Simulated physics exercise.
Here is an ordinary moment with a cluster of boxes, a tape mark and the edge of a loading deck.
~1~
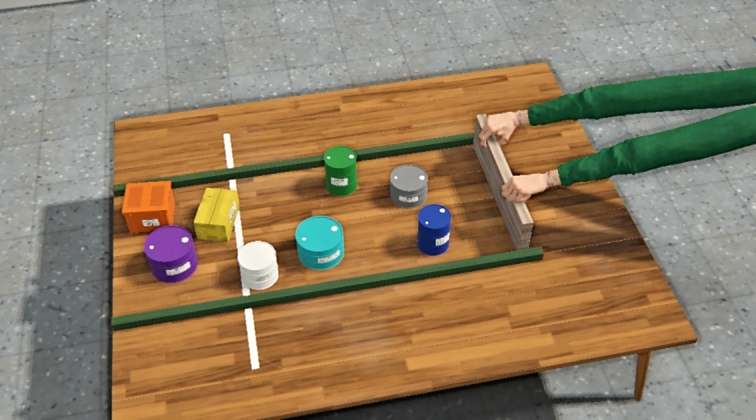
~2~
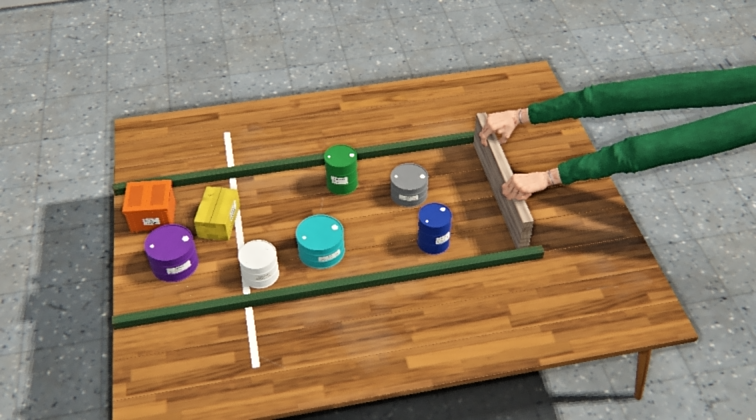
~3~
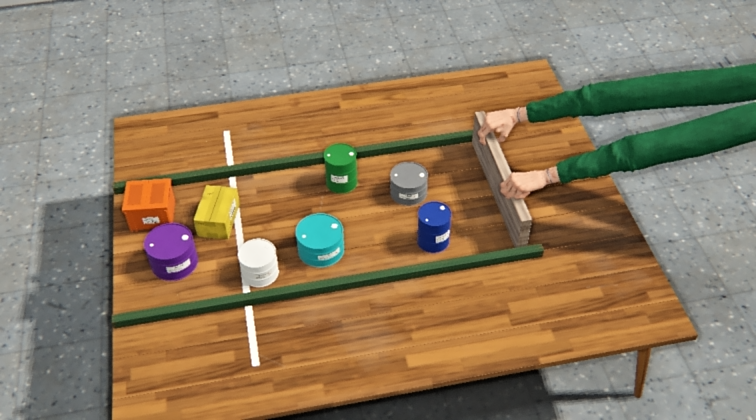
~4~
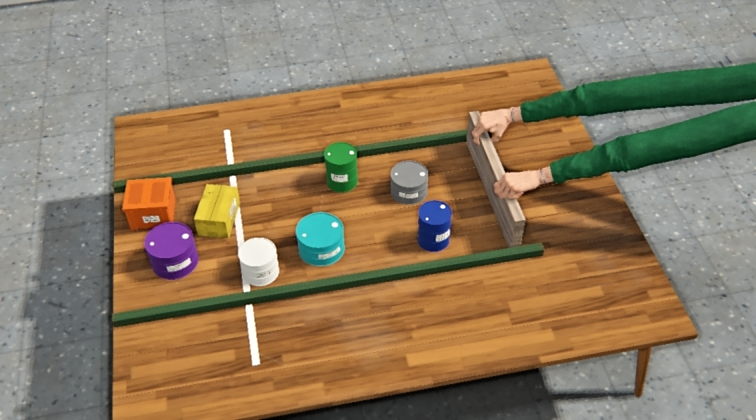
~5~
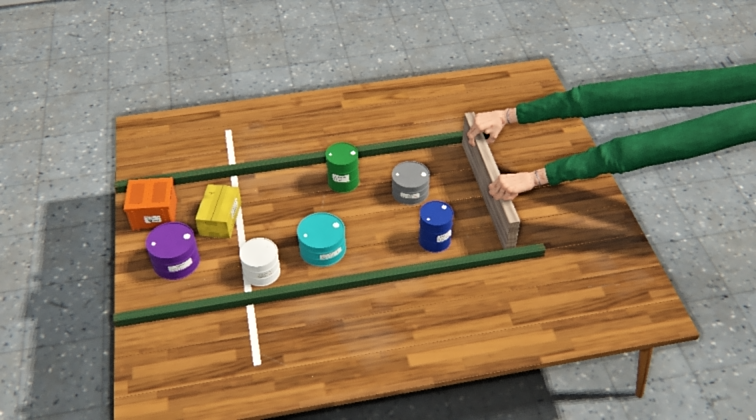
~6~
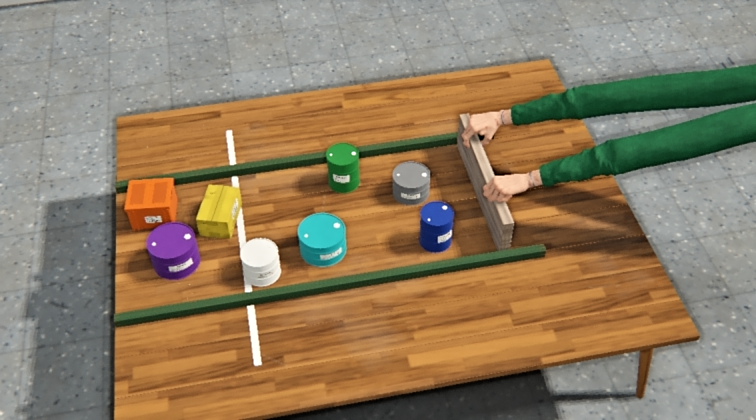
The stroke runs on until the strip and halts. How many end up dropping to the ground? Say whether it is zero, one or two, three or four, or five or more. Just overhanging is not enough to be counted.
Watching this, the number dropping off is nil.
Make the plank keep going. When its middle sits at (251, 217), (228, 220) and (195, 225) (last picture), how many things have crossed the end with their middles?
Place by place: 0, 0 and 1.
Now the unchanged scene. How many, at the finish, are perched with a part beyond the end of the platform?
0.
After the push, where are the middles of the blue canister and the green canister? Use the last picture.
Blue canister: About (228, 264); green canister: About (217, 177).
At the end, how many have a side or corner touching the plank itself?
4 end up touching it.
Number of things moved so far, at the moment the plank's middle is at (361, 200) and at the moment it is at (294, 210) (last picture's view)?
Up to then 4, and up to the other point 5.
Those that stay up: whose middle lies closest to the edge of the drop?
The orange tote, that one.
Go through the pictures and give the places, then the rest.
Orange tote (150, 208); purple canister (172, 254); yellow box (217, 215); plank (501, 181); tape (239, 237), in the first frame.
Purple canister (172, 253); turquoise canister (321, 242), in the second frame.
Yellow box (217, 212); blue canister (434, 227), in the third frame.
Orange tote (150, 204); grey canister (409, 183), in the fourth frame.
Purple canister (173, 251); plank (489, 180), in the fifth frame.
Orange tote (152, 204); purple canister (174, 251); yellow box (220, 211); plank (483, 181); tape (242, 234), in the sixth frame.
A little later, none off yet; orange tote at rest near (152, 204); purple canister at rest near (174, 251); yellow box at rest near (220, 211).
When it is over, the number that fall off is zero.
